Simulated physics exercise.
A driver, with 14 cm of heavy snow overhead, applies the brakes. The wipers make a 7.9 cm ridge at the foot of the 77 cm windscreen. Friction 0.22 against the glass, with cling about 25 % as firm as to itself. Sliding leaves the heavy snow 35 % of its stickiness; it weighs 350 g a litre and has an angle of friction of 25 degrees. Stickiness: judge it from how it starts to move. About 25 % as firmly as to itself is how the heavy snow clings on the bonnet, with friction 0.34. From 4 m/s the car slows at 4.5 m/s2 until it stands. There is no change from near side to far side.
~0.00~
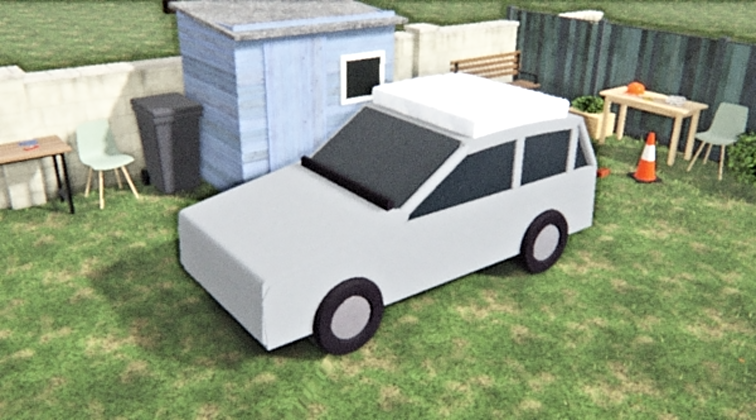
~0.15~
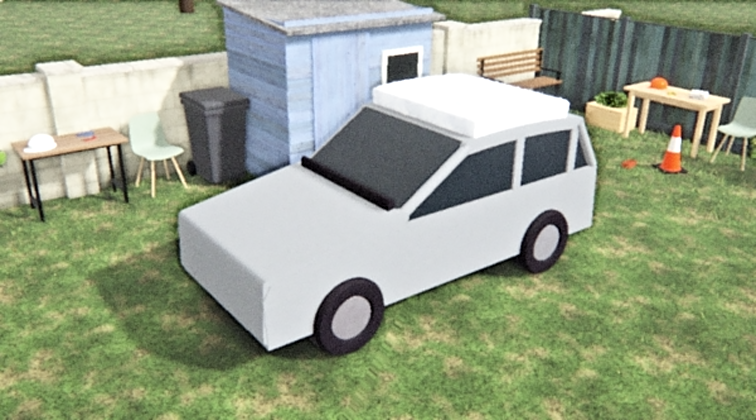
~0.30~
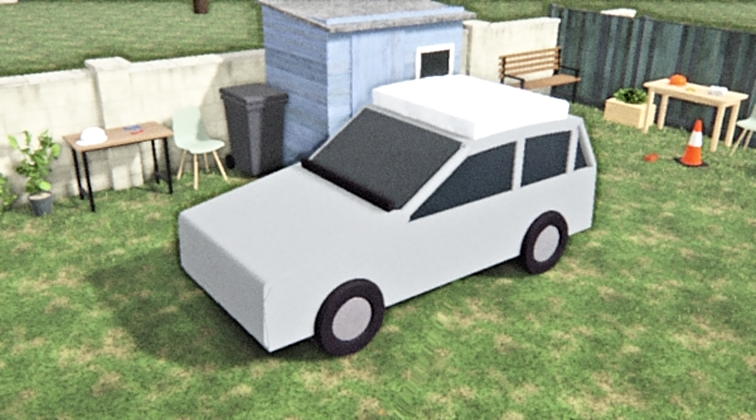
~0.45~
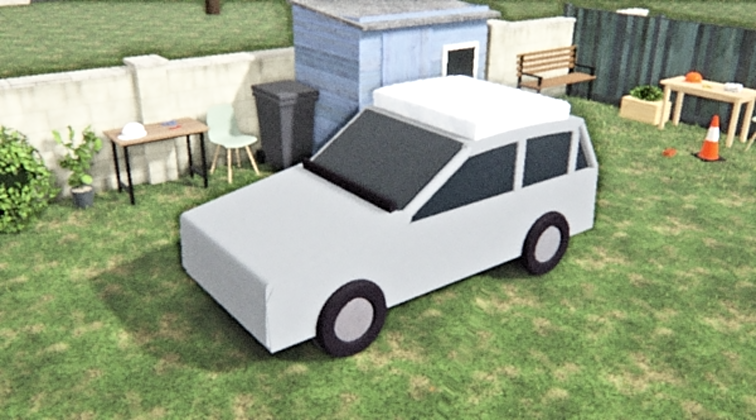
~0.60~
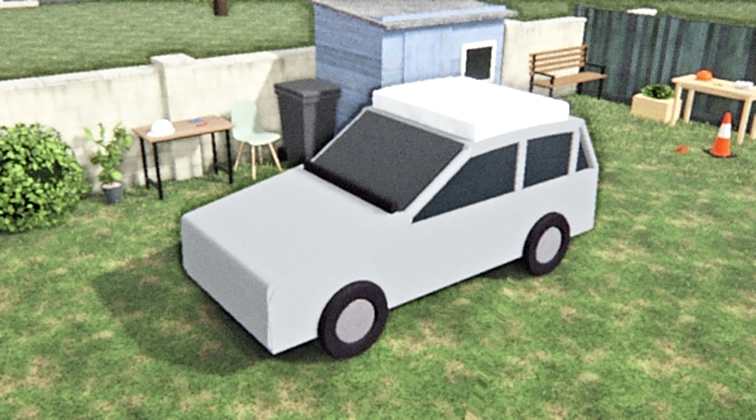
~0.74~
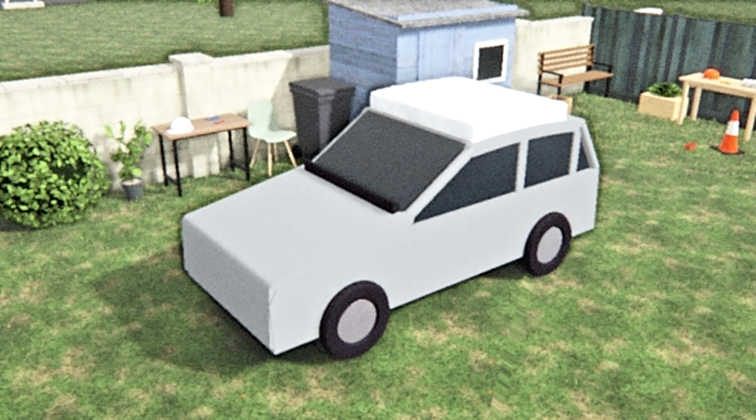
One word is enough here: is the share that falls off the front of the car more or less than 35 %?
Less.
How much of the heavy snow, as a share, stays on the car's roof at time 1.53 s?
I reckon it's some 65 %.
After 1.11 s, 81 % of the snow is on the roof, 19 % on the glass, none on the bonnet and none has gone off the nose.
After 1.53 s, 66 % of the snow is on the roof, 29 % on the glass, 5 % on the bonnet and none has gone off the nose.
After 1.96 s, 66 % of the snow is on the roof, 25 % on the glass, 9 % on the bonnet and none has gone off the nose.
After 2.39 s, 66 % of the snow is on the roof, 11 % on the glass, 24 % on the bonnet and none has gone off the nose.
After 3.00 s, 66 % of the snow is on the roof, 11 % on the glass, 24 % on the bonnet and none has gone off the nose.
